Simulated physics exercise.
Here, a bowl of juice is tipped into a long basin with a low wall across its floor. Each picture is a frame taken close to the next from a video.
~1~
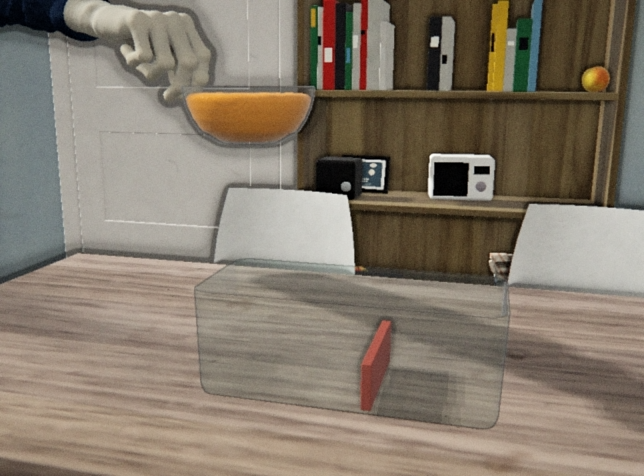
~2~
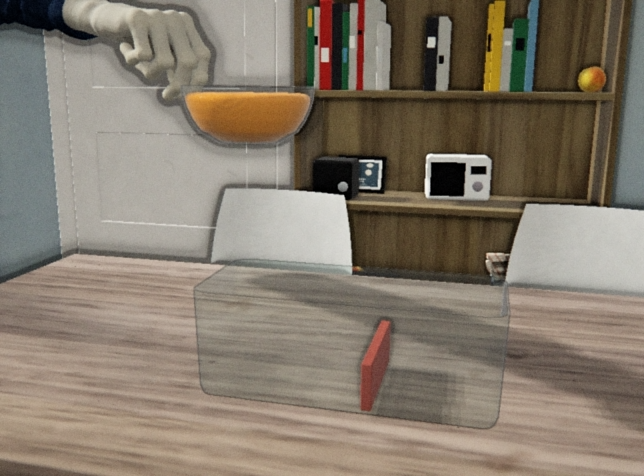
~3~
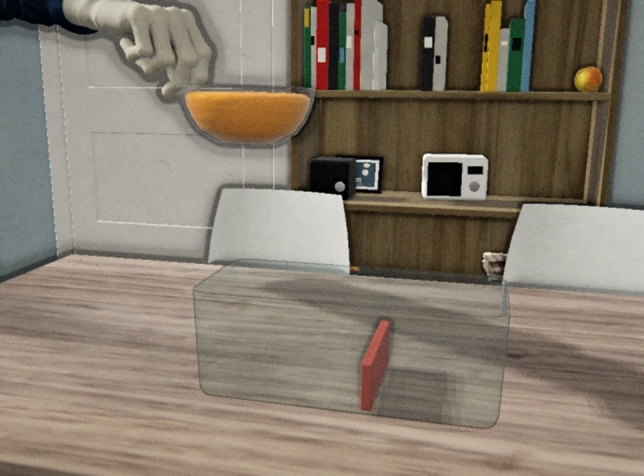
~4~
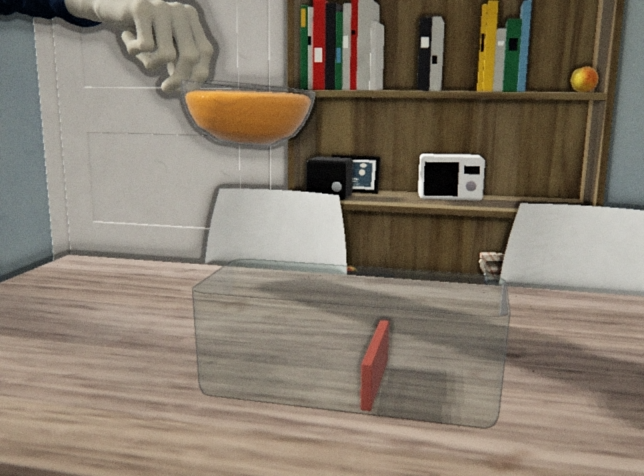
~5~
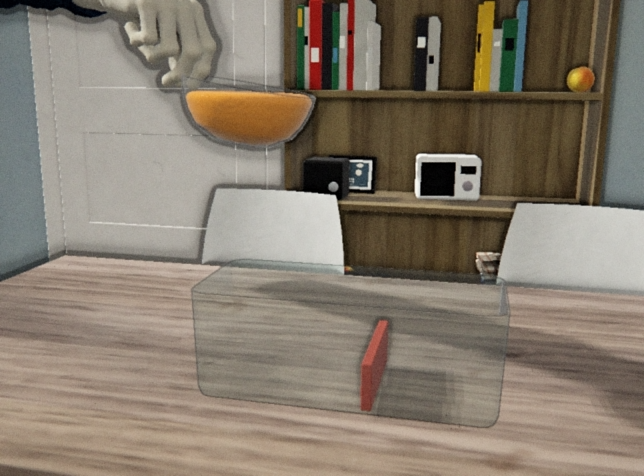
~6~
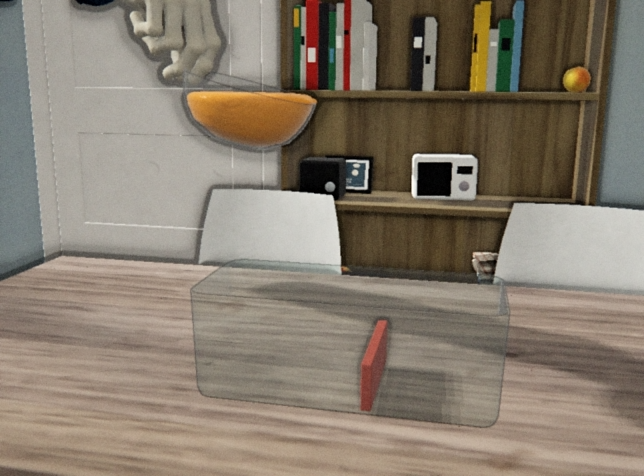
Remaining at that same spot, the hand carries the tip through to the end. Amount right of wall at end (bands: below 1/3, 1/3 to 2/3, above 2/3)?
Looks to me like the right side of the wall gets at least a third but no more than two thirds.
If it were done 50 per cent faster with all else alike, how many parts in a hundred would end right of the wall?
Share on the right: Some 45 percent.
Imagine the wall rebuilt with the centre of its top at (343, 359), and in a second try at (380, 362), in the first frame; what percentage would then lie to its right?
The first placement leaves close to 75 per cent, the second close to 50 per cent.
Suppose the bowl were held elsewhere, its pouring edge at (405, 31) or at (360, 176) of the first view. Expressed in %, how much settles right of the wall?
You'd get 80 percent from the first and 80 percent from the second.
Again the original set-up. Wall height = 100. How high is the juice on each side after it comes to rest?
About 20 left, about 30 right.
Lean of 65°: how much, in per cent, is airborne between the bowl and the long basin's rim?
40 per cent.
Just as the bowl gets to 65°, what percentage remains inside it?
Looks like roughly 30 percent is still held.
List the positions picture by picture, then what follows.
Tilt 0°; pouring edge (312, 89); surface from (194, 95) to (310, 96); the long basin's rim runs from (216, 275) to (508, 299); the wall's top is at (378, 342), in the first picture.
Tilt 1°; pouring edge (311, 90); surface from (194, 94) to (310, 97), in the second picture.
Tilt 3°; pouring edge (311, 92); surface from (193, 94) to (310, 98), in the third picture.
Tilt 6°; pouring edge (312, 95); surface from (193, 94) to (310, 98), in the fourth picture.
Tilt 10°; pouring edge (312, 100); surface from (193, 93) to (312, 98), in the fifth picture.
Tilt 15°; pouring edge (312, 106); surface from (195, 94) to (312, 102); 2 per cent is over the edge, in the sixth picture.
A moment on, the bowl is tipped part way and 32 per cent is still to pour, 10 is left of the wall and 17 right of it.
Next, the bowl is tipped on its side and 1 per cent is still to pour, 41 is left of the wall and 50 right of it.
Then the bowl is tipped right over and 0 per cent is still to pour, 48 is left of the wall and 50 right of it.
Later the bowl is tipped right over and 0 per cent is still to pour, 48 is left of the wall and 50 right of it.
Finally, 48 per cent lies left of the wall, 50 right of it and 1 outside.
